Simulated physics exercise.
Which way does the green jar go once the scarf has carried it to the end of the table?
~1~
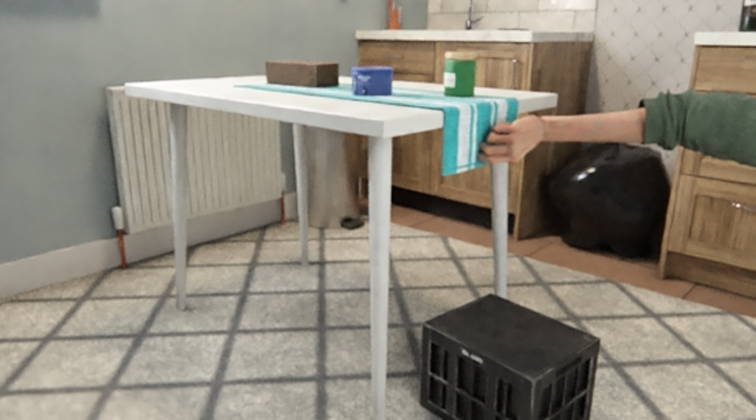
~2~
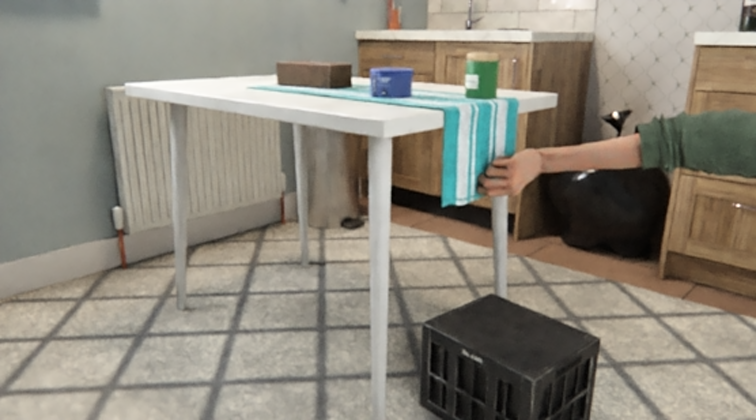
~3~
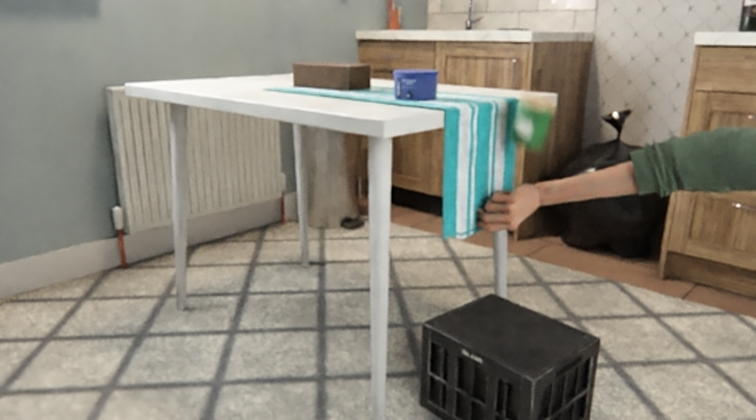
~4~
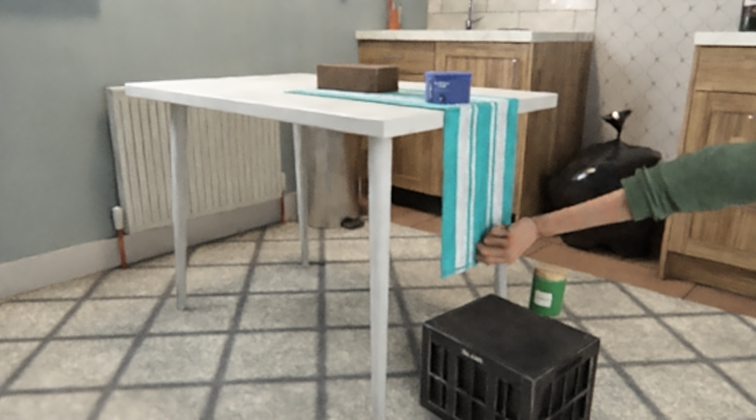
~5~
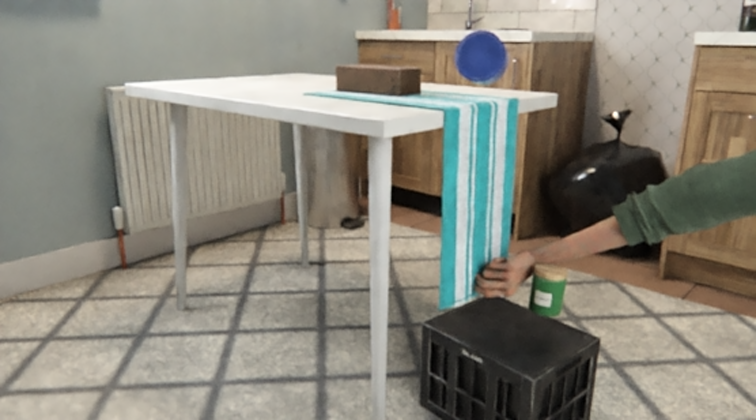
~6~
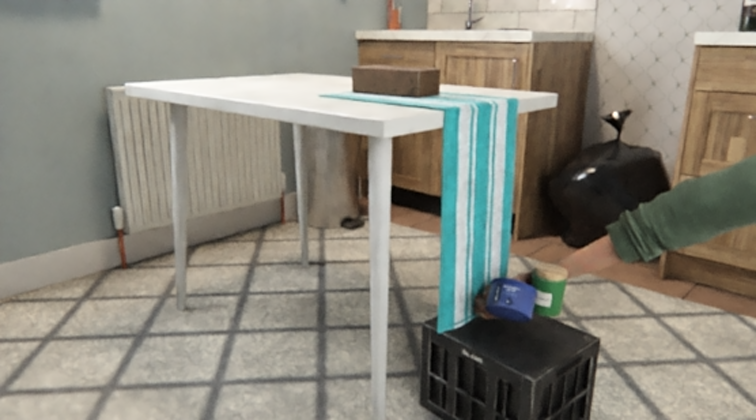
It goes down, dropping off the end of the table to the floor area behind the black crate.
In a kitchen, a hand pulling a turquoise striped scarf down over a table's end, the green jar then blue tub falling off.
